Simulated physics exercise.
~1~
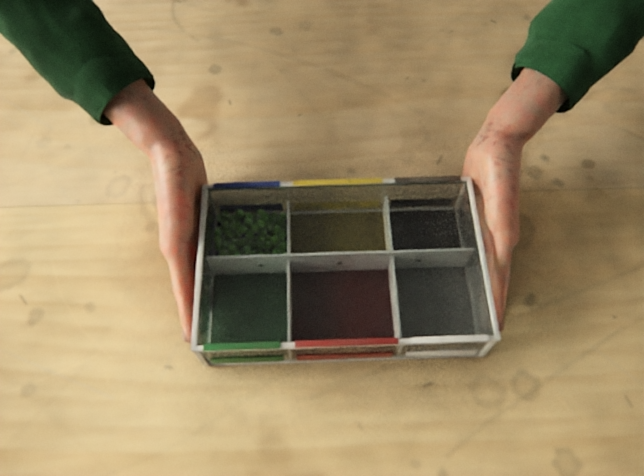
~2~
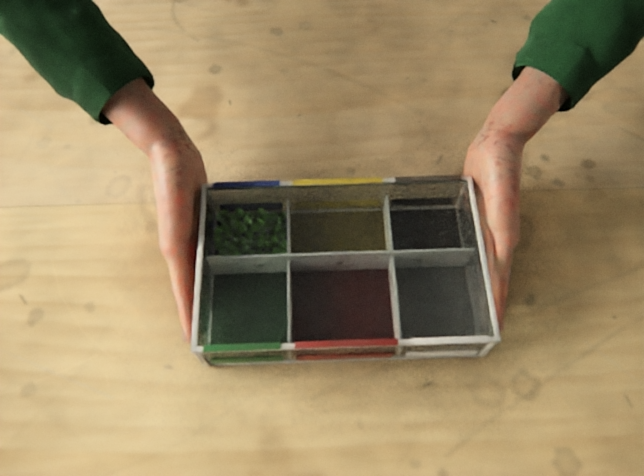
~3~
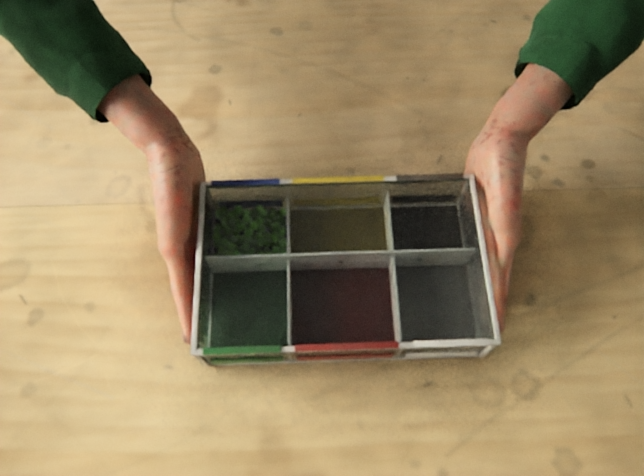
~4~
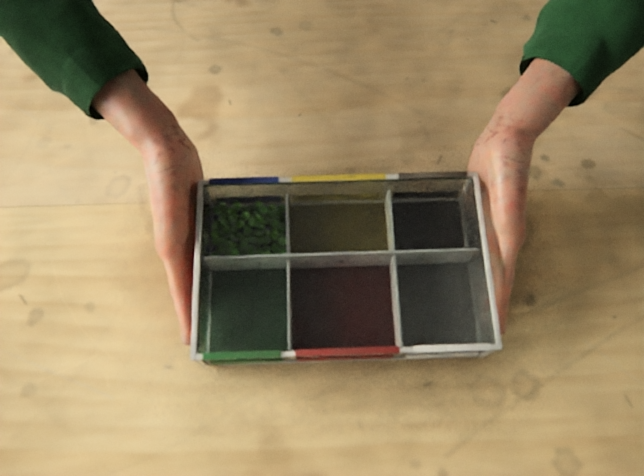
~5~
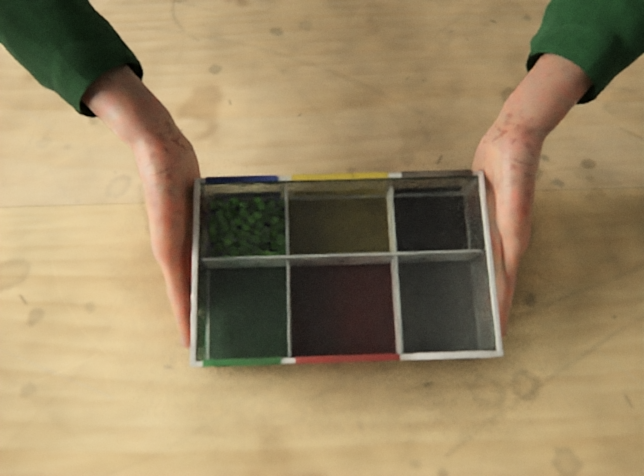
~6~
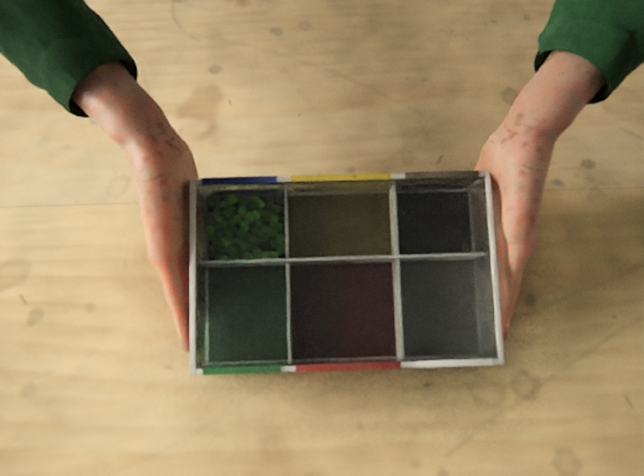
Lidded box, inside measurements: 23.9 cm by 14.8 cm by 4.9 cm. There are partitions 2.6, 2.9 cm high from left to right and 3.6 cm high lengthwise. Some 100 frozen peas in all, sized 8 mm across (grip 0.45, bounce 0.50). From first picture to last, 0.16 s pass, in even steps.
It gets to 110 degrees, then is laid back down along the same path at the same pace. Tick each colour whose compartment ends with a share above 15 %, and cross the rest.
Red: Cross. Blue: Tick. Green: Tick. Yellow: Cross. White: Cross. Black: Cross.
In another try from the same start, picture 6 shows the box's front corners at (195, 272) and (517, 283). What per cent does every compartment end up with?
Red 0, blue 60, green 0, yellow 30, white 0, black 10.
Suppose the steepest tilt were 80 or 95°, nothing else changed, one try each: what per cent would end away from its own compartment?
Roughly 35 percent, then roughly 35 percent.
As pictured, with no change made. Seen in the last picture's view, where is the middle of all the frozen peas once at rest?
Approximately (253, 265) in the last picture.
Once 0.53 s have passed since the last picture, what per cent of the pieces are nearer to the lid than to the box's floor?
80 per cent, give or take.
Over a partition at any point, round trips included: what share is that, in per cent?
That share comes to about 35 per cent.
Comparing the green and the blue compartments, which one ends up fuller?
The blue one.
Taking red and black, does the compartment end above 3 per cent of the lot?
So red is a pass and black is a miss.
Then, 0.53 s after the last picture, tilt 110 degrees; blue 80 %, green 15 %, yellow 5 %.
Then, 0.89 s after the last picture, tilt 47 degrees; red 10 %, blue 65 %, green 25 %.
Then, 1.33 s after the last picture, tilt 0 degrees; red 10 %, blue 65 %, green 25 %.
In the end, red 10 %, blue 65 %, green 25 %, yellow 0 %, white 0 %, black 0 %.
